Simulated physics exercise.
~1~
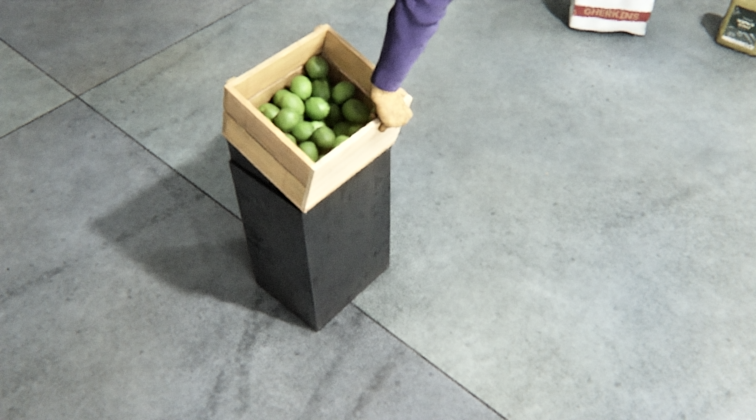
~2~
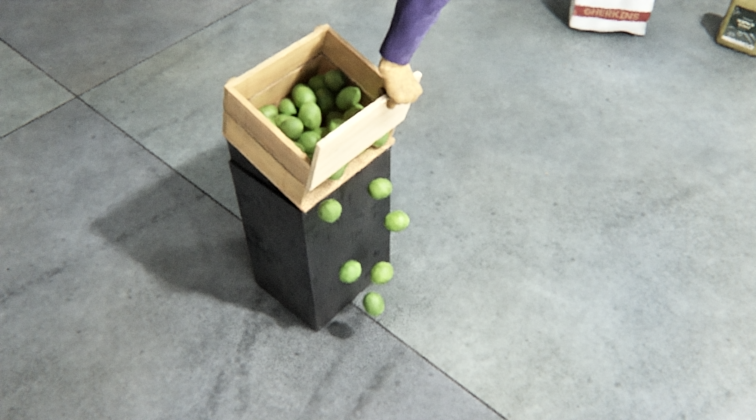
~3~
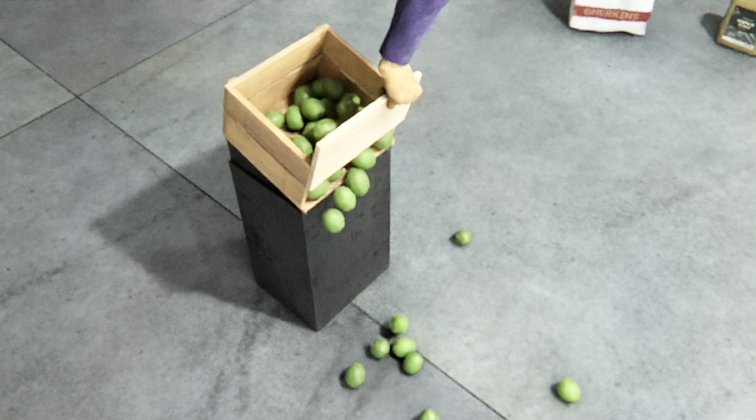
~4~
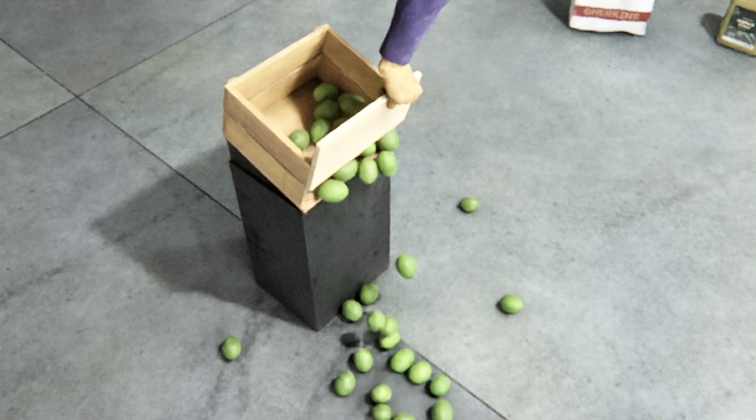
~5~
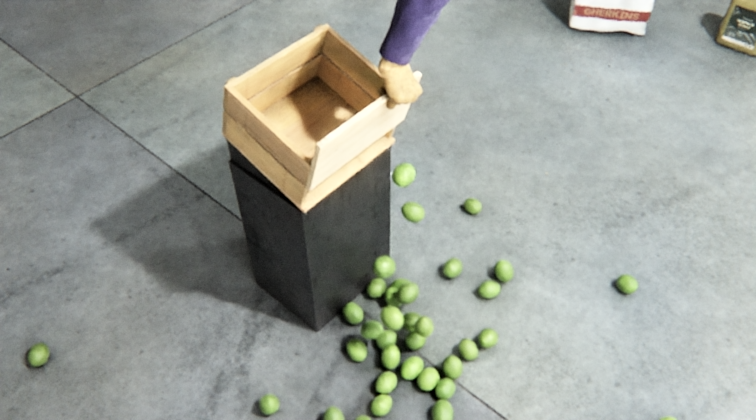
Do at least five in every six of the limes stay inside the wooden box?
No, far more than one in six of the limes leave the box. They tumble out past the raised front toward the floor, and the box ends up empty.
